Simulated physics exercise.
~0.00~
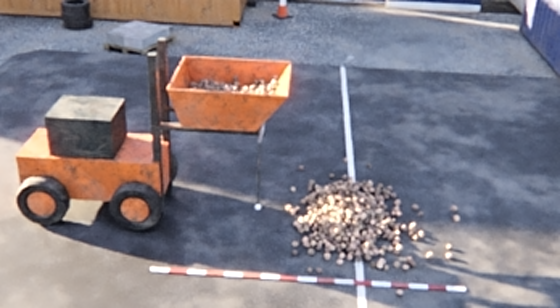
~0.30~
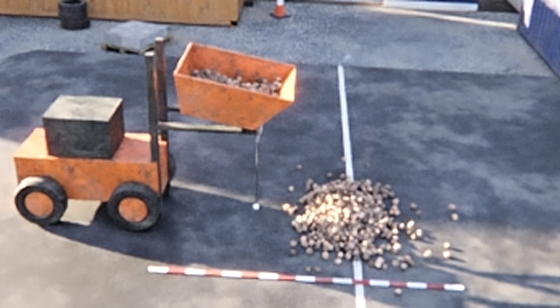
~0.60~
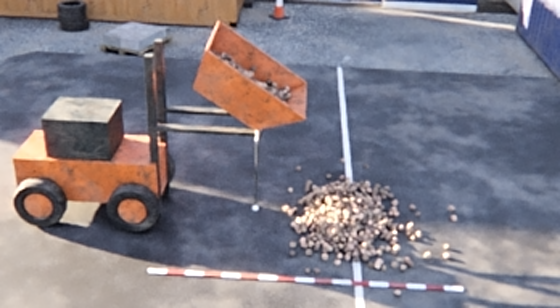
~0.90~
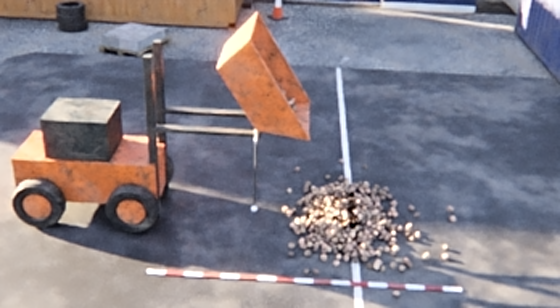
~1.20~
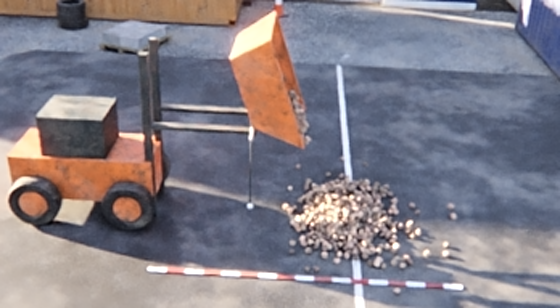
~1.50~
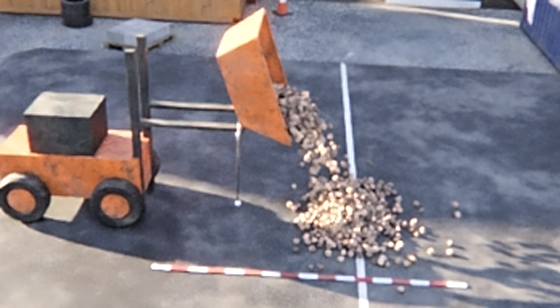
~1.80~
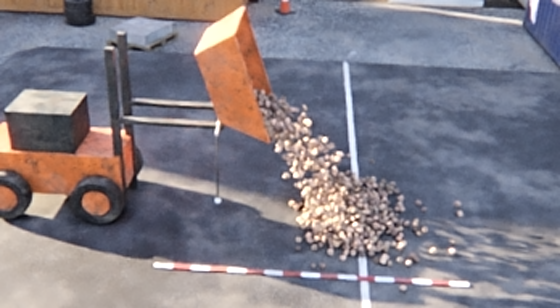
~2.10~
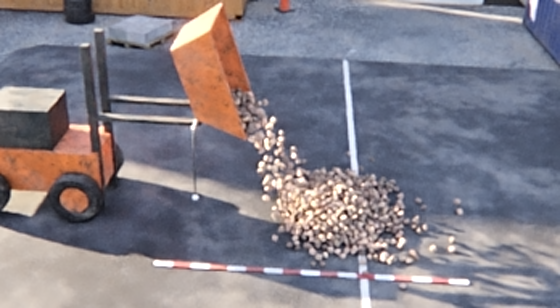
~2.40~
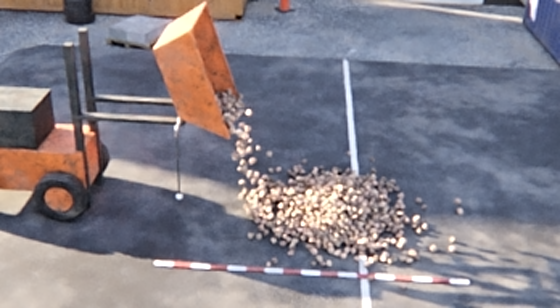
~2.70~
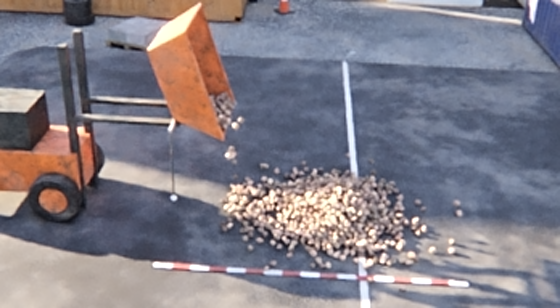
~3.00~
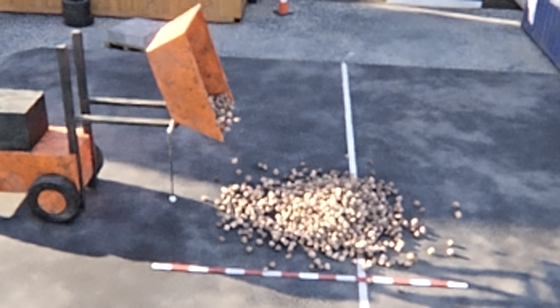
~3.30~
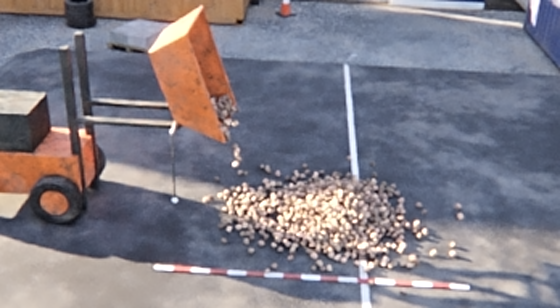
The clip opens on an orange forklift at the left, holding up an orange skip of small brown stones beside a loose heap that lies across a white line on dark ground. The skip tips steeply forward to the right while the heap stays as it was. The machine then rolls back to the left, and stones pour from the lip onto the heap, spreading it leftward, mostly short of the line. The stream thins to a few falling pieces as the forklift stops. At the end the skip stays tilted, with some stones still at its lip above a wider, longer heap.
